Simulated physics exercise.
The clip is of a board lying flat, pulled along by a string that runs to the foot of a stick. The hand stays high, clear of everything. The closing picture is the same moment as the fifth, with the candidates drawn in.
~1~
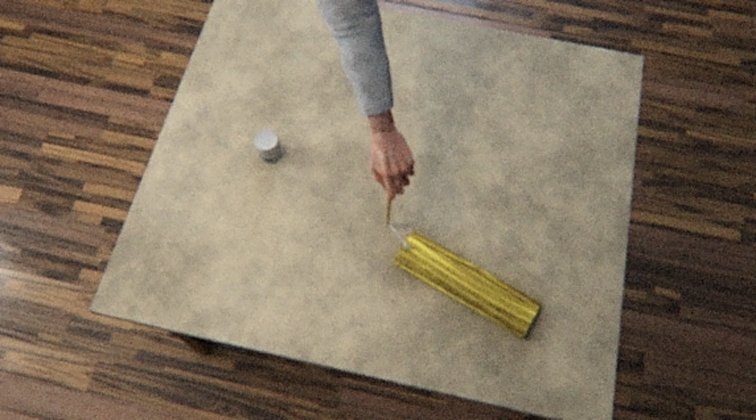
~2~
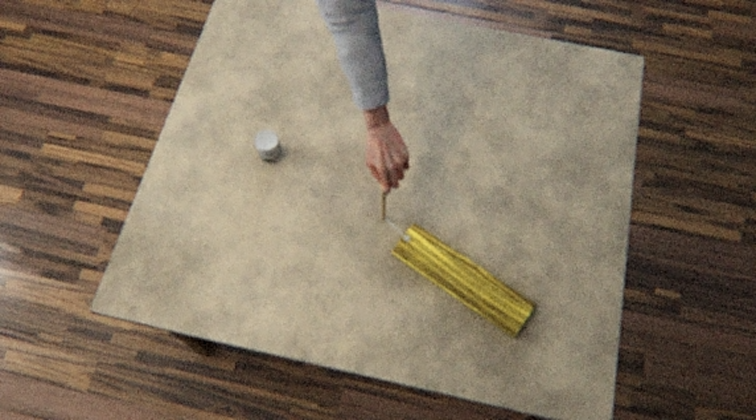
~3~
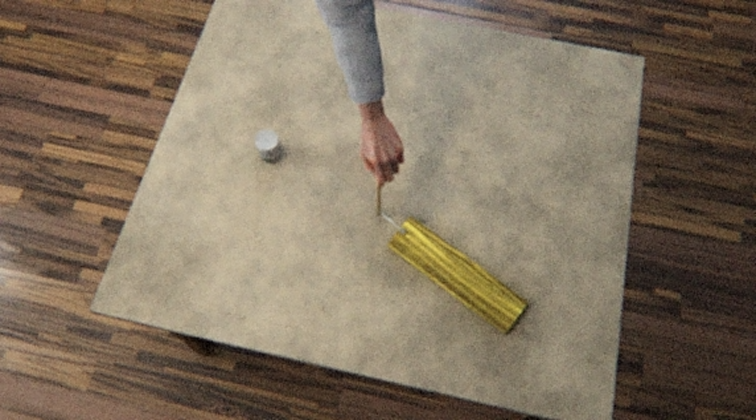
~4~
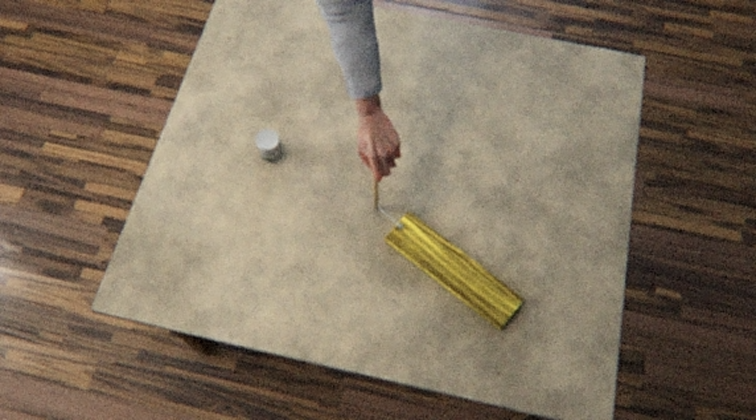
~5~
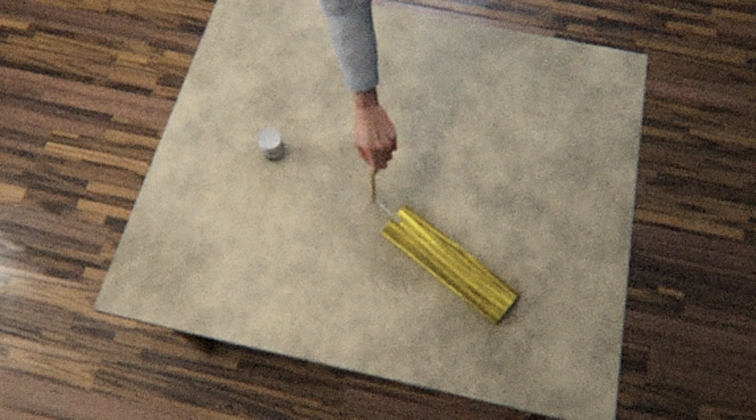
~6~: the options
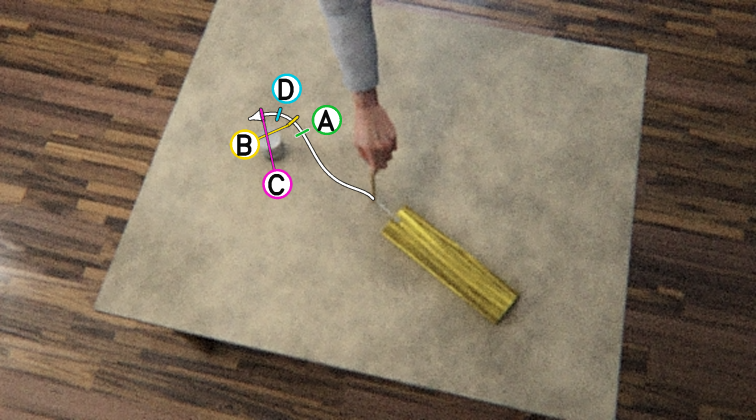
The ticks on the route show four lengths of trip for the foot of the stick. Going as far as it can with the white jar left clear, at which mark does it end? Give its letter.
The farthest safe stop is D.
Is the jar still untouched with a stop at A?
Yes.
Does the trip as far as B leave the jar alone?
For that mark, yes.
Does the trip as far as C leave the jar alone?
No.
On the marked copy, A at (302, 133); B at (293, 121); C at (262, 115); D at (279, 114); the route from (373, 199) via (311, 149) to (250, 119).
With D. Early on, foot of the stick (331, 176), middle of the board (408, 232).
Further on, foot of the stick (306, 139), middle of the board (372, 201).
At the end, foot of the stick (279, 115), middle of the board (345, 173); nothing has been touched.
As for the rest, A is safe but short; B is safe but short; C is too far, the jar has been hit.
